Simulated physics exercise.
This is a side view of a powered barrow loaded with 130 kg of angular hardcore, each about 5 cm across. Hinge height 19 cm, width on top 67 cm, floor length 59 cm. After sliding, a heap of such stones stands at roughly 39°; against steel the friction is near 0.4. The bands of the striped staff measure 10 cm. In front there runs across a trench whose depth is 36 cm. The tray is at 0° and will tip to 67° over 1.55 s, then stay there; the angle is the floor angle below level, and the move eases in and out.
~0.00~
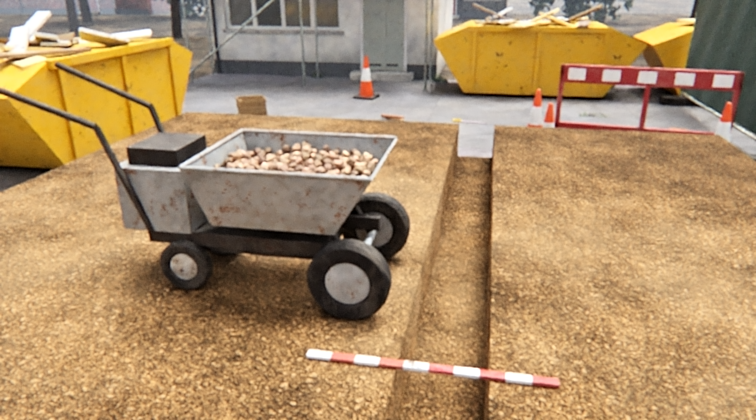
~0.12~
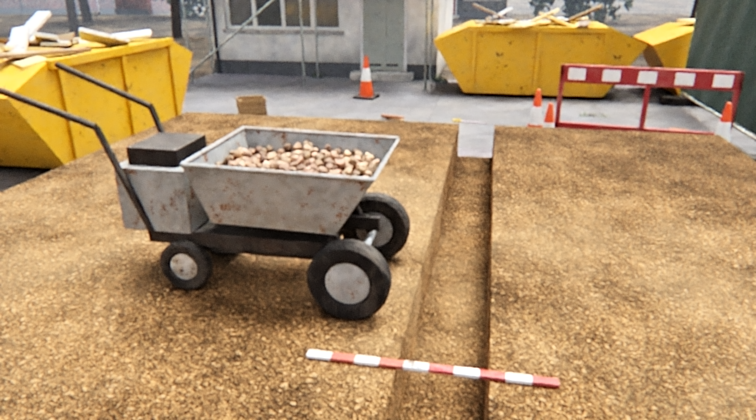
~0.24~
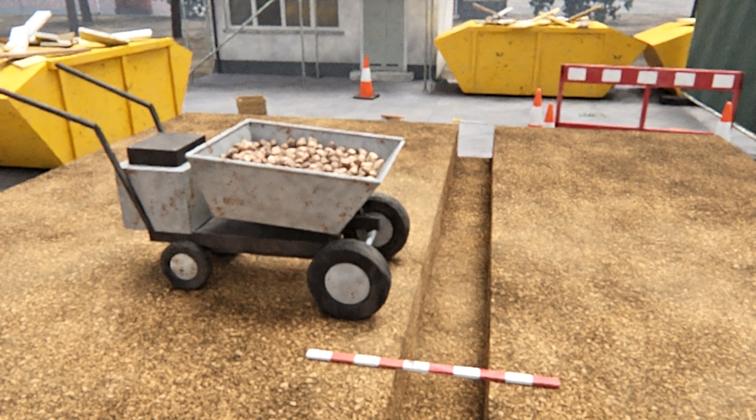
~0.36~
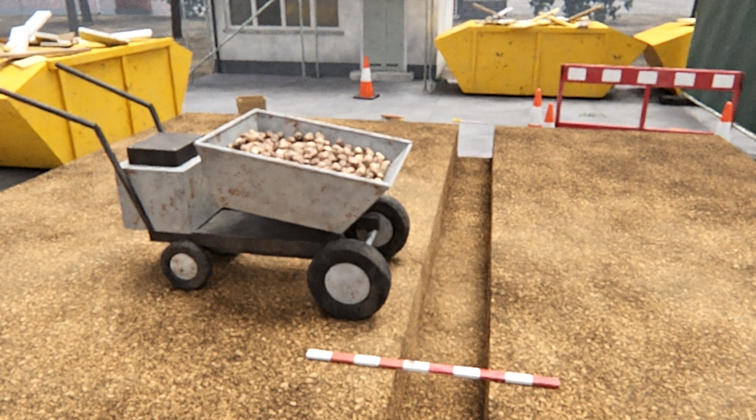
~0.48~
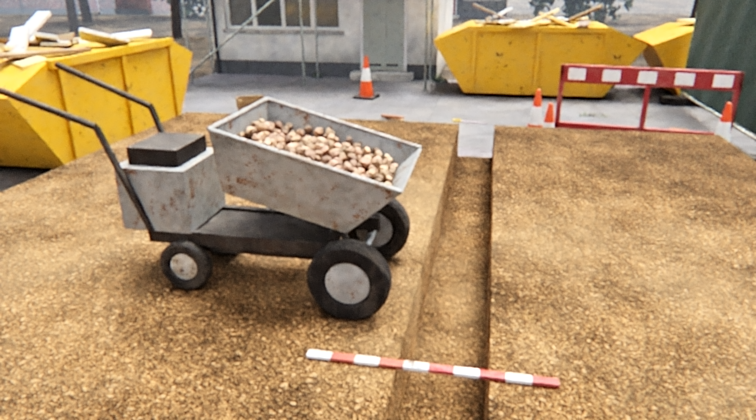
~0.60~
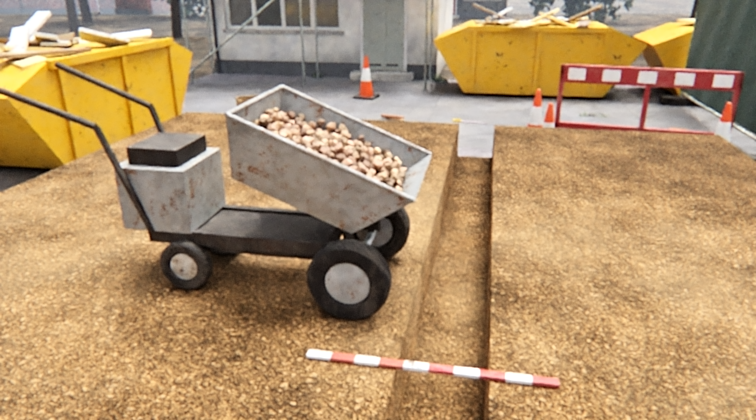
A grey powered barrow loaded with broken stones stood beside a narrow trench, and its tray slowly tilted forward, the back rising and the front edge dipping to the right while its wheels stayed still.
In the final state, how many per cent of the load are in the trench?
About 27 per cent are in the trench in the final state.
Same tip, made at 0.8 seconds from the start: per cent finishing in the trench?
My guess is near 20 percent.
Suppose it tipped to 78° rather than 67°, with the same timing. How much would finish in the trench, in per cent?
Close to 60 per cent then.
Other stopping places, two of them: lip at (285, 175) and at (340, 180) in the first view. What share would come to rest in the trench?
Around 40% for the first place and 45% for the second.
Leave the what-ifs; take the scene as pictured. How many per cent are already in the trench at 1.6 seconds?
Close to 5 per cent at that time.
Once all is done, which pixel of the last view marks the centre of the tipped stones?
(482, 345).
After 1.2 s the floor is at 56°; 100 % in the tray; the foremost stones are at (443, 226).
After 1.6 s the floor is at 67°; 92 % in the tray, 5 % in the trench, 3 % past the trench; the foremost stones are at (514, 283).
After 2.0 s the floor is at 67°; 72 % in the tray, 10 % in the trench, 17 % past the trench; the foremost stones are at (570, 291).
After 4.0 s the floor is at 67°; 51 % in the tray, 27 % in the trench, 21 % past the trench; the foremost stones are at (616, 308).
